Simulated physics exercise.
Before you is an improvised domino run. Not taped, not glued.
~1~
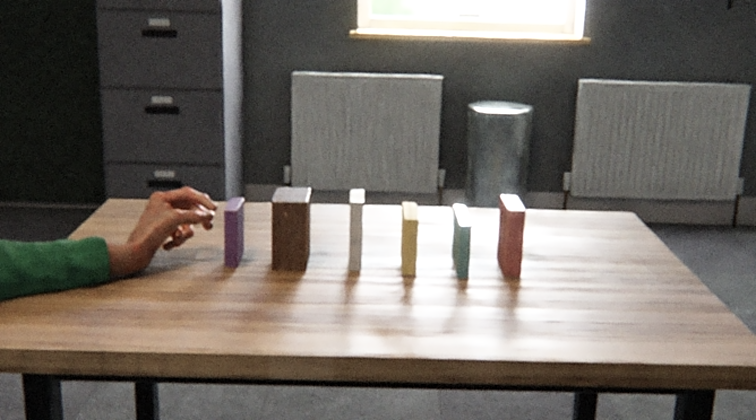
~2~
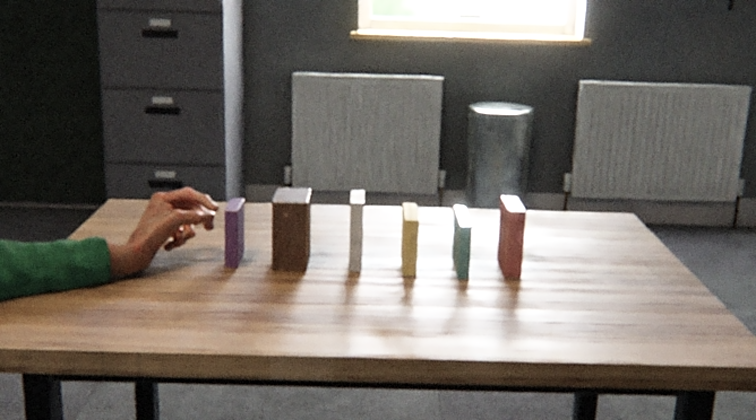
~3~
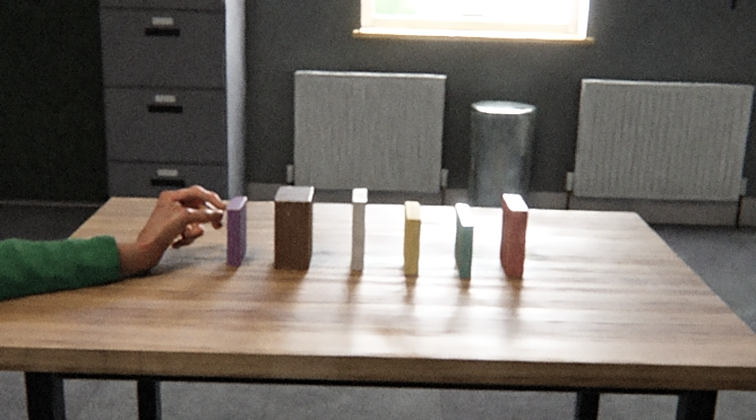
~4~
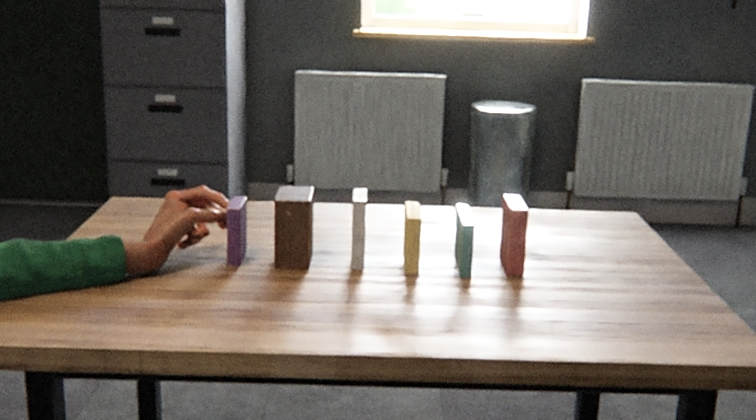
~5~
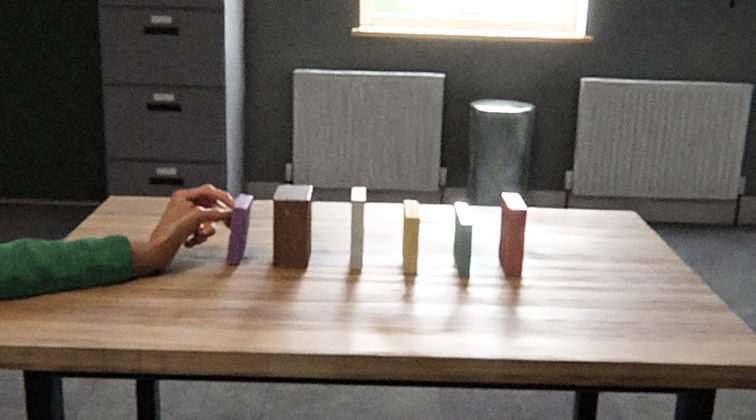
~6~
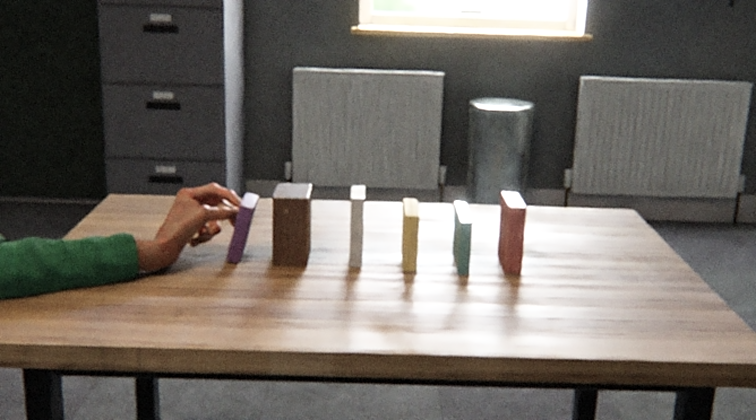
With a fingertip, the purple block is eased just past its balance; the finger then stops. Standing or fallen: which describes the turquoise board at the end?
Never falls.
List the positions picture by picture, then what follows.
The first picture shows turquoise board (461, 241); brown block (292, 229).
The second picture shows yellow block (410, 239); brown block (292, 229).
The third picture shows white board (359, 229); yellow block (412, 238).
The fourth picture shows brown block (294, 227); white board (359, 229).
The fifth picture shows purple block 7° over; yellow block (411, 236); brown block (293, 227).
The sixth picture shows purple block 14° over; turquoise board (462, 237); white board (357, 226).
Then, 0.10 s past the last view, purple block 26° over.
Then, 0.30 s past the last view, purple block 33° over.
Finally, all 4 still in place. Final places as the last picture's camera would see them, turquoise board near (462, 237).
